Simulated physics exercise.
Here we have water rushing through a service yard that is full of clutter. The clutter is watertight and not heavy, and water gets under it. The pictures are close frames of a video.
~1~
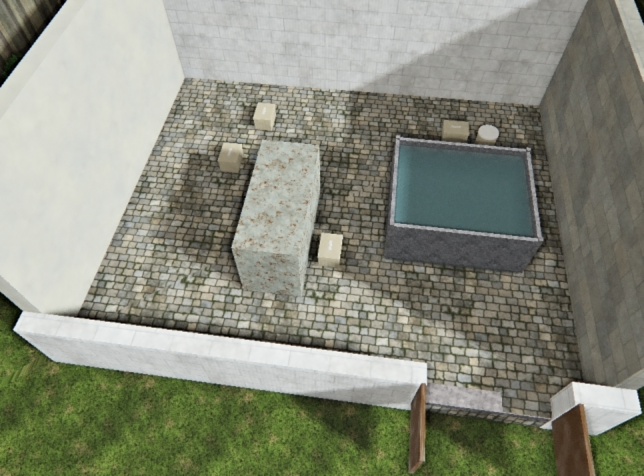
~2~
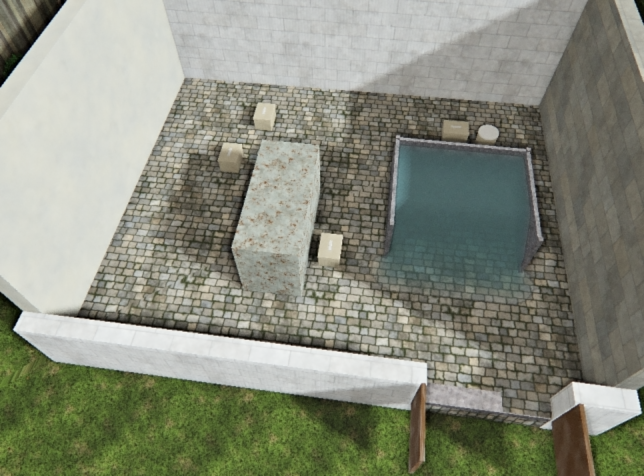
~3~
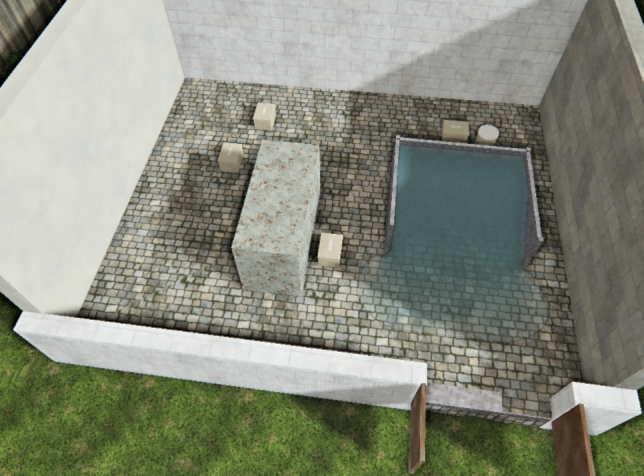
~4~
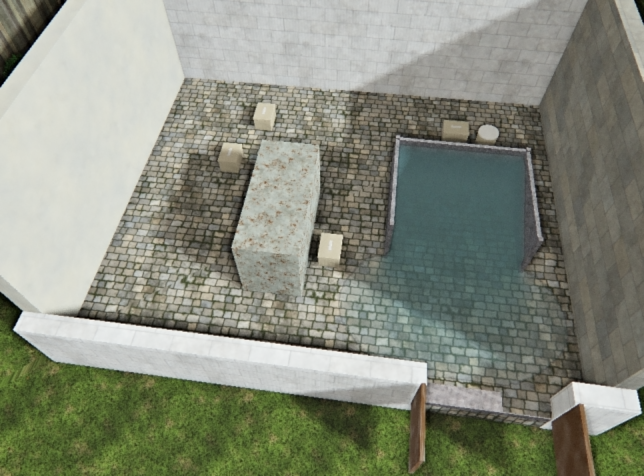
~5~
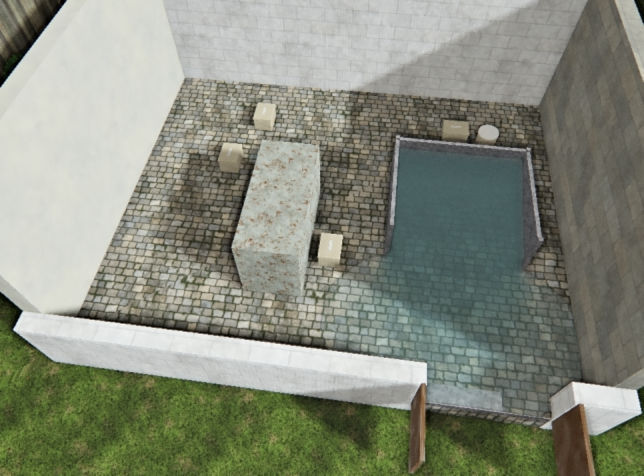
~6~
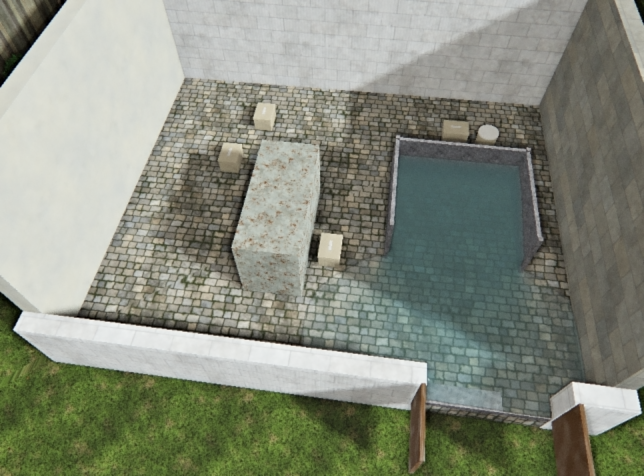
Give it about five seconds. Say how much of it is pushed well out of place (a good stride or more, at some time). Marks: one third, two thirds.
It is under a third.
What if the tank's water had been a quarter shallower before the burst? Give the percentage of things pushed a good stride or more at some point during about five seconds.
I make it 0 per cent.
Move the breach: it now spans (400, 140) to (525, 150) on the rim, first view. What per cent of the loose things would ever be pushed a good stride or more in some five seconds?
Roughly 80 per cent.
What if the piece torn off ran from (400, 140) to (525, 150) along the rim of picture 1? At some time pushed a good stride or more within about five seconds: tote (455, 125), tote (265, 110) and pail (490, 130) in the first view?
In turn: Yes, that far or more, yes.
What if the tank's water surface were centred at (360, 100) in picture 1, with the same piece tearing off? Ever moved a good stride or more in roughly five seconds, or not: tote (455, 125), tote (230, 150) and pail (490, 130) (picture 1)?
As listed: No, swept aside, under that.
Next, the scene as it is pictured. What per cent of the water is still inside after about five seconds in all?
Some 50 per cent.
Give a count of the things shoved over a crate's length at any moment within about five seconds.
That makes 0.
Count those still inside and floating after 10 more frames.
It comes to 0.
A moment on, 0 of 5 are well off their spots; 0 afloat.
Next, 0 of 5 are well off their spots; 0 afloat.
Later, 0 of 5 are well off their spots; 0 afloat.
In the end, 0 of 5 are well off their spots, and 0 have been at some point; 0 afloat.
